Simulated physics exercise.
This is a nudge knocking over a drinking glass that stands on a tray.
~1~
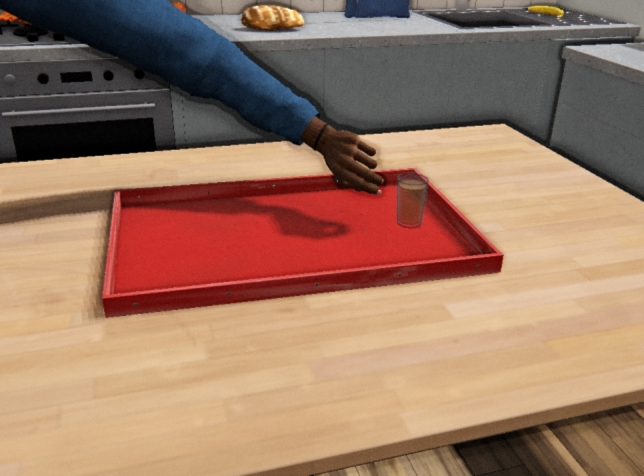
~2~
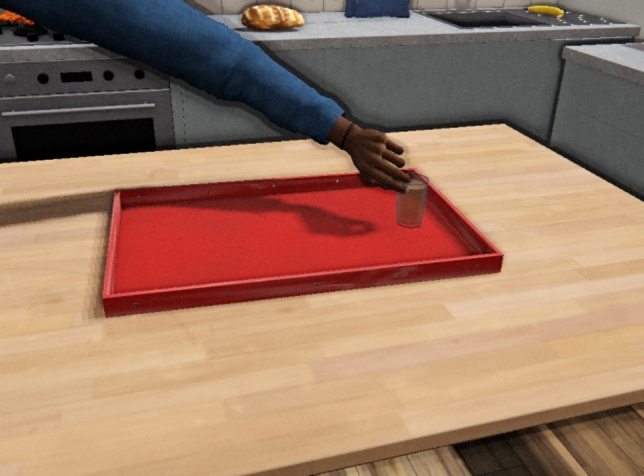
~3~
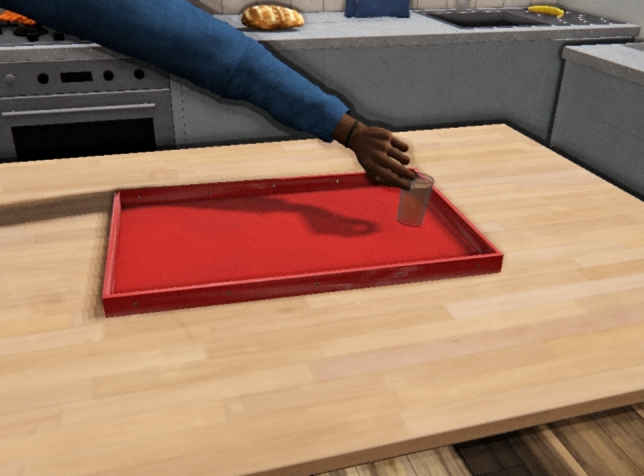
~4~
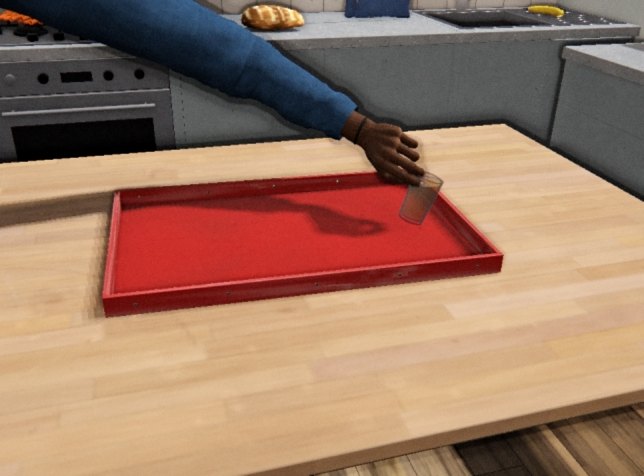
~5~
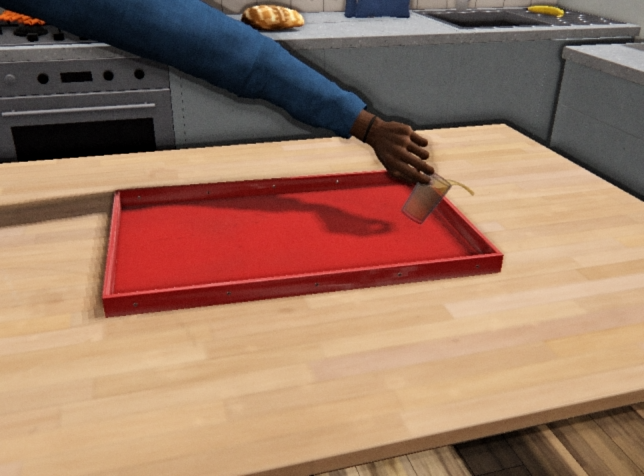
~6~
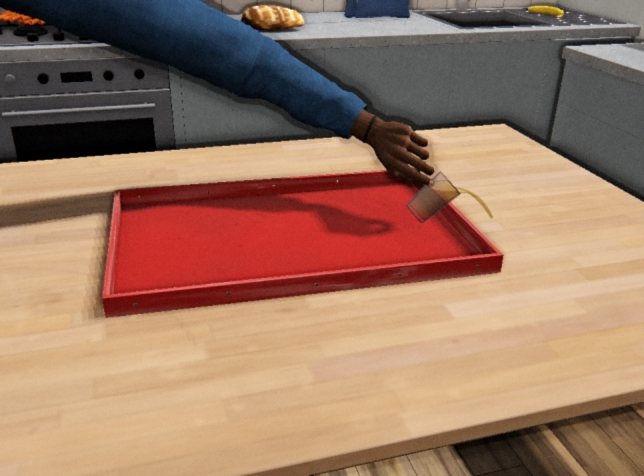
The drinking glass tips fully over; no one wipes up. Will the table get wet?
The spill is not caught by the tray.
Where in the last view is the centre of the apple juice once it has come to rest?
Around (583, 214).
A moment on, the drinking glass lies across the rim; the puddle covers about as much as a plate; it spreads outside the tray.
Further on, the puddle covers about as much as a tray; it spreads outside the tray.
When it is over, the puddle covers about as much as a tray; it spreads outside the tray.
